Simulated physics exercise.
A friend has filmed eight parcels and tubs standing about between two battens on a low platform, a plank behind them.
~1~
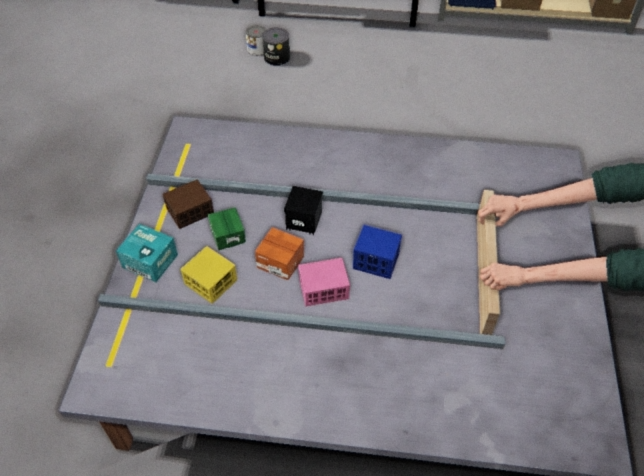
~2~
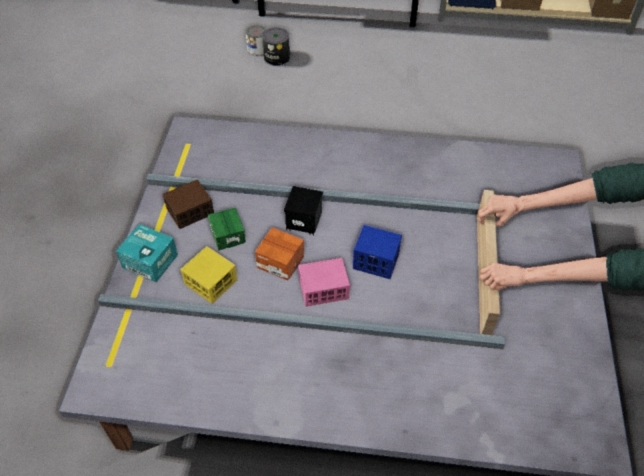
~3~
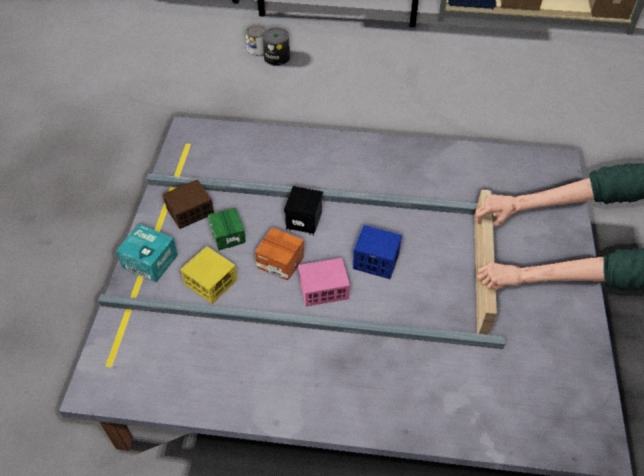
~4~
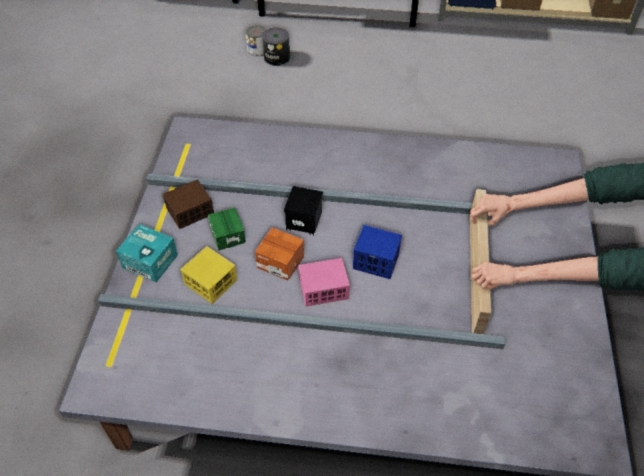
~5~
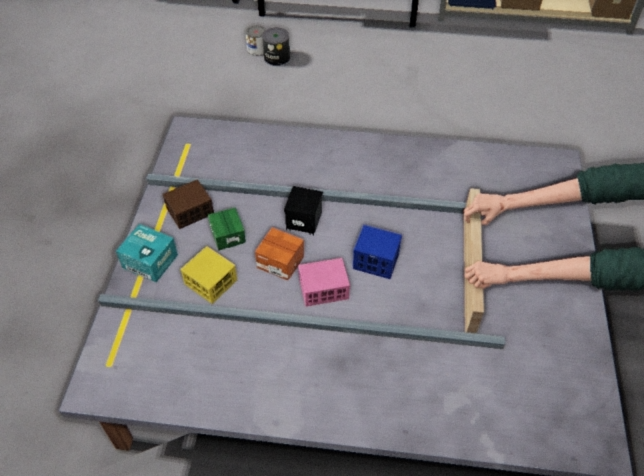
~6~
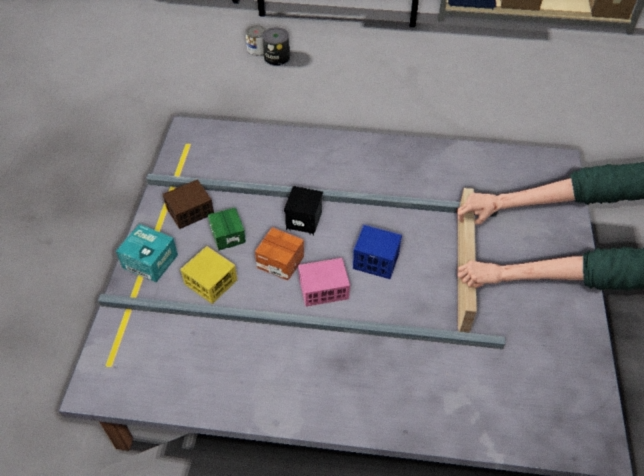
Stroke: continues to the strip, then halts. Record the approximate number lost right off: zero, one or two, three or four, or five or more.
The number sent down is large, five or above.
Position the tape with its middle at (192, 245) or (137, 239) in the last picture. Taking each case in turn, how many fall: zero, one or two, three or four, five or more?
In turn: One or two; 5 or more.
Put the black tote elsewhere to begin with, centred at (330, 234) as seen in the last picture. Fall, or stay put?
From that spot it never drops.
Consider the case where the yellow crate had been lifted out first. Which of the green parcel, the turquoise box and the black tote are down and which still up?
Here's how it goes: The green parcel ends up down, the turquoise box ends up down, and the black tote is still up there.
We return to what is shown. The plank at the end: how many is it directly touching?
Looks like 3 of them, all told.
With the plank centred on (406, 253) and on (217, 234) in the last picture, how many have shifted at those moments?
The counts are 0 and 8.
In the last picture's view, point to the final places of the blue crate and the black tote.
The blue crate stops around (132, 230); the black tote around (148, 197).
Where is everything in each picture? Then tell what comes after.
The first frame shows turquoise box (148, 253); brown crate (189, 204); yellow crate (210, 275); plank (487, 260); tape (153, 241).
The second frame shows brown crate (189, 204); black tote (304, 211).
The third frame shows yellow crate (210, 275); orange parcel (280, 254).
The fourth frame shows turquoise box (148, 253); green parcel (227, 229).
The fifth frame shows brown crate (189, 204); pink crate (324, 282).
The sixth frame shows turquoise box (148, 253); brown crate (189, 204); yellow crate (210, 275); plank (466, 258); tape (153, 241).
Soon after, none off yet; turquoise box at rest near (148, 253); brown crate at rest near (189, 204); yellow crate at rest near (210, 275).
By the end, the number that fall off is five or more; fallen, orange parcel, green parcel, yellow crate, brown crate and turquoise box.
